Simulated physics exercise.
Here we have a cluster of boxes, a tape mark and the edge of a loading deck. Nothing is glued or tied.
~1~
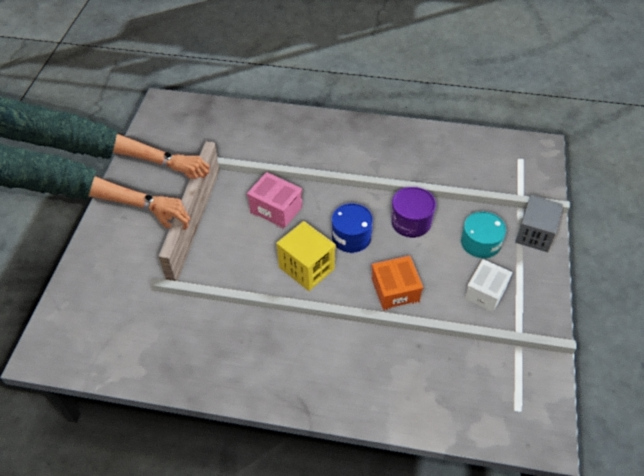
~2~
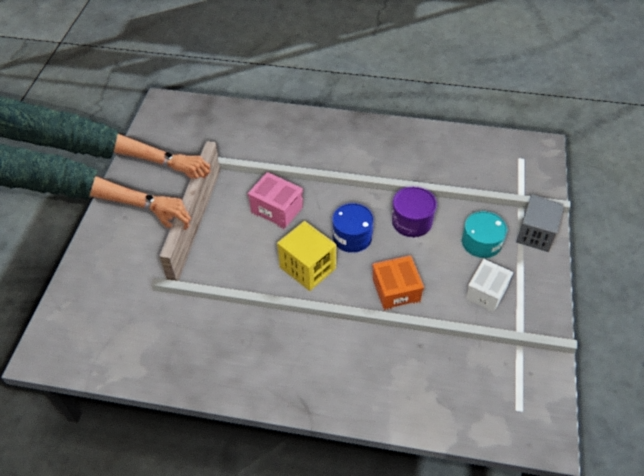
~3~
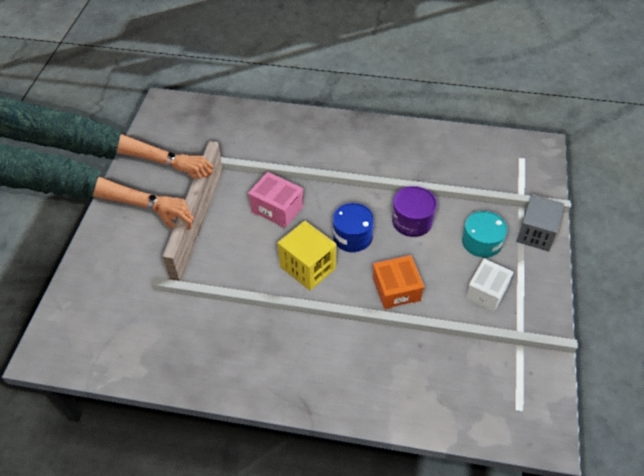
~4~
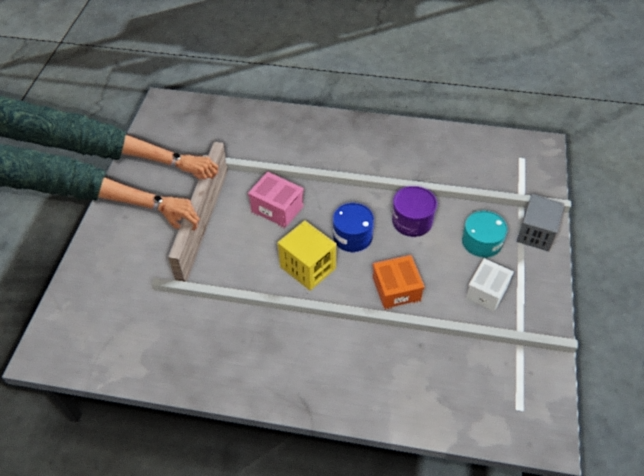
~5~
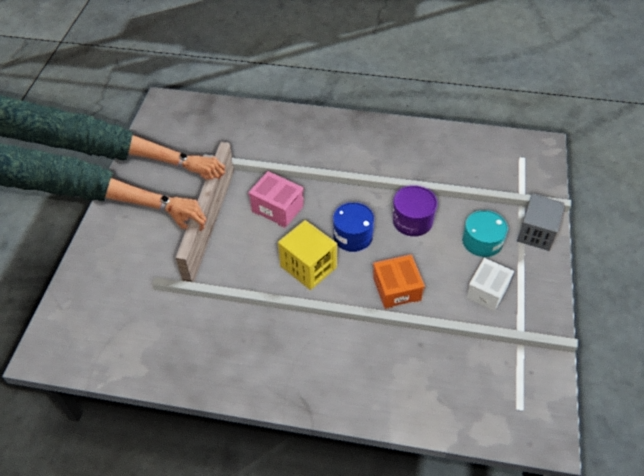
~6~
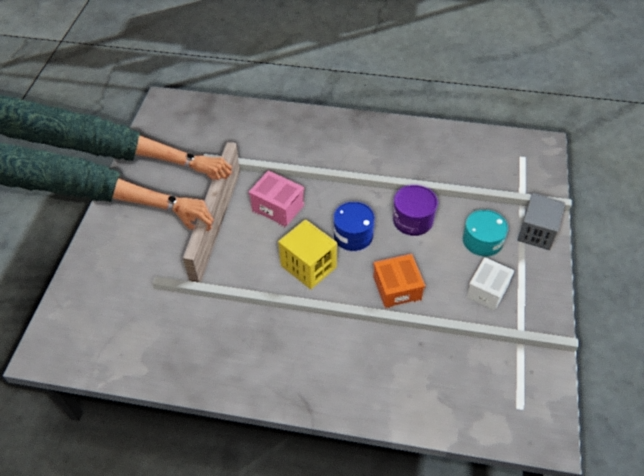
A wooden plank, held by two hands in dark green sleeves, starts at the left end of two pale rails on a grey deck. The arms push it slowly a short way right, closing the gap to the pink box, while the coloured boxes and canisters stay essentially still.
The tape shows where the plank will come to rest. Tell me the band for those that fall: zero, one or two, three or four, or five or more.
Outcome: The number that fall off is five or more.
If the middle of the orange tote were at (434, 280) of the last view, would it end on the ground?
The orange tote tumbles off.
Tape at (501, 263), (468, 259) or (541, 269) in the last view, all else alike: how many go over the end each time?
Try by try, 2, 1 and 5.
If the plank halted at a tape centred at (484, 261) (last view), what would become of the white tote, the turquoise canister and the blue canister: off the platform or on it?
The white tote falls; the turquoise canister stays on; the blue canister is kept.
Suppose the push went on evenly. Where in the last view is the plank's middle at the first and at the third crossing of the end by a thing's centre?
Its middle is around (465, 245) and later (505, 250).
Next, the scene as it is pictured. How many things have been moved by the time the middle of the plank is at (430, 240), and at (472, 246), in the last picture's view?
8 and 8.
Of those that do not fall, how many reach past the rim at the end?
It comes to 0.
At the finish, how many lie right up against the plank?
The number is 3.
Soon after, none off yet; grey crate at rest near (541, 222); white tote at rest near (490, 285); turquoise canister at rest near (485, 233).
Then, none off yet; grey crate at rest near (541, 222); white tote at rest near (490, 285); turquoise canister moved a little near (493, 235).
Further on, none off yet; grey crate moved about its own width near (571, 223); white tote moved well along near (563, 292); turquoise canister moved well along near (557, 259).
At rest, the number that fall off is five or more; fallen, orange tote, purple pail, turquoise canister, white tote and grey crate.
